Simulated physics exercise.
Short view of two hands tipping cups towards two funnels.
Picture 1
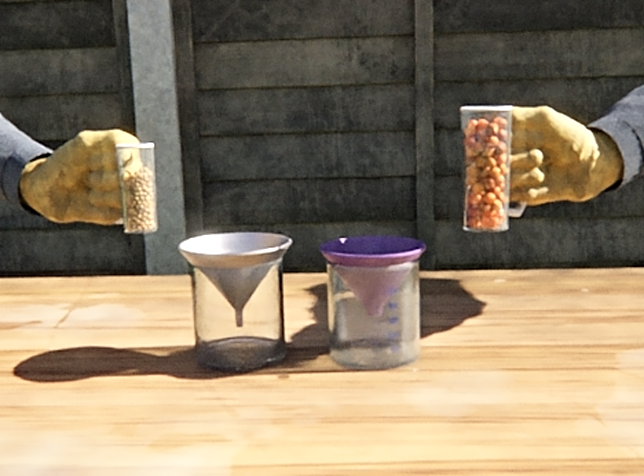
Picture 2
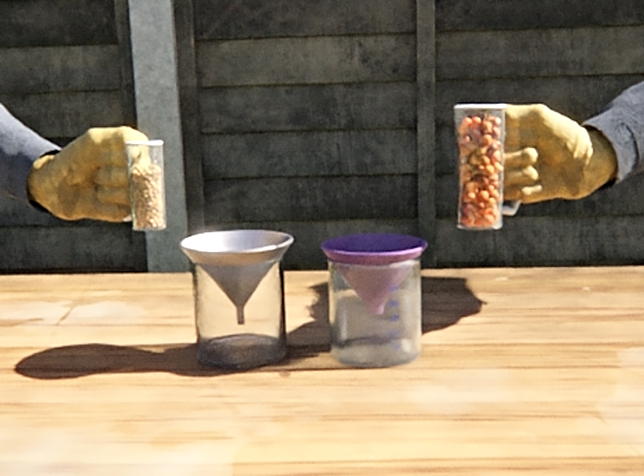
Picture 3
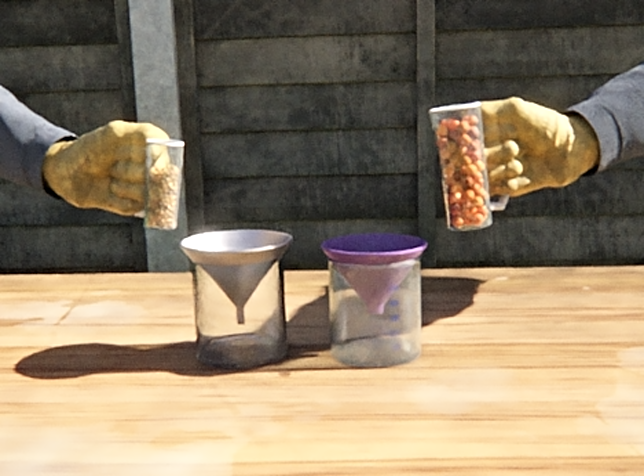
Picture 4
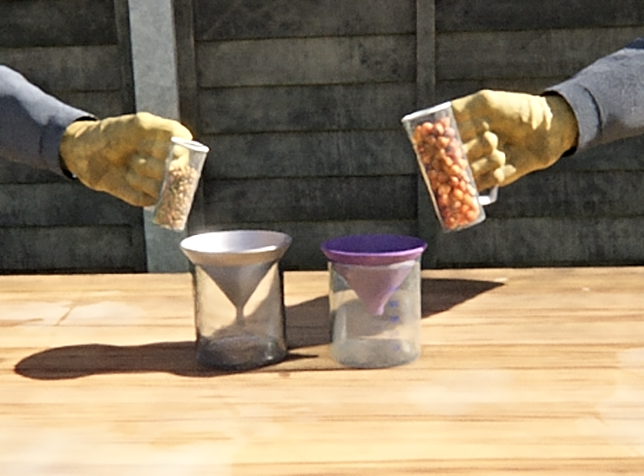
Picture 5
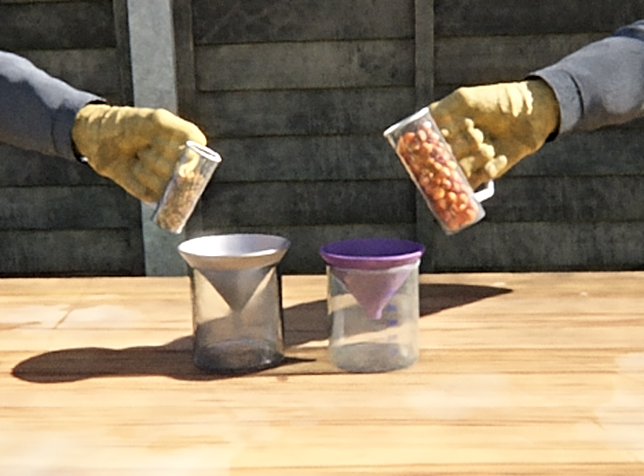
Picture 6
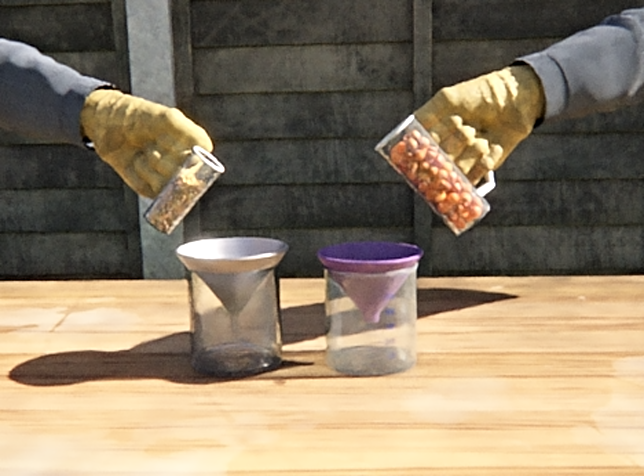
Two gloved hands bringing clear cups of small round pieces inward and tilting them above grey and purple funnels set in jars.
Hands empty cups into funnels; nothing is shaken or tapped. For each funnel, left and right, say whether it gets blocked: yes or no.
Blocked? Left funnel - yes, right funnel - yes.
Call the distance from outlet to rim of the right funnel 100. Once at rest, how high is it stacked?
About 95 %.
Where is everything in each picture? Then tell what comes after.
Left funnel at (236, 252), outlet at (240, 329), narrower than one piece; left cup at (138, 188), holding round wooden beads; right funnel at (373, 255), outlet at (374, 313), about one piece wide; right cup at (486, 169), holding coated peanuts, in the first frame.
Left cup at (147, 186), upright; right cup at (479, 167), upright, in the second frame.
Left cup at (163, 185), tipped 7°; right cup at (462, 167), tipped 7°, in the third frame.
Left cup at (179, 185), tipped 19°; right cup at (445, 169), tipped 19°, in the fourth frame.
Left cup at (184, 189), tipped 30°; right cup at (436, 173), tipped 30°, in the fifth frame.
Left funnel at (233, 257), outlet at (236, 334); left cup at (182, 192), tipped 41°; right funnel at (370, 261), outlet at (371, 319); right cup at (434, 177), tipped 41°, in the sixth frame.
Then, 0.41 s past the last view, left, all still in the cup; right, all still in the cup.
Then, 0.85 s past the last view, left, nearly all still in the cup, a stray few in or over the funnel; right, nearly all still in the cup, a stray few in or over the funnel.
Then, 1.37 s past the last view, left, a small part still in the cup, nearly all in or over the funnel; right, about a third still in the cup, about two thirds in or over the funnel, a stray few down in the jar.
Finally, left, all stuck in the funnel, none down in the jar; right, nearly all stuck in the funnel, a stray few down in the jar.
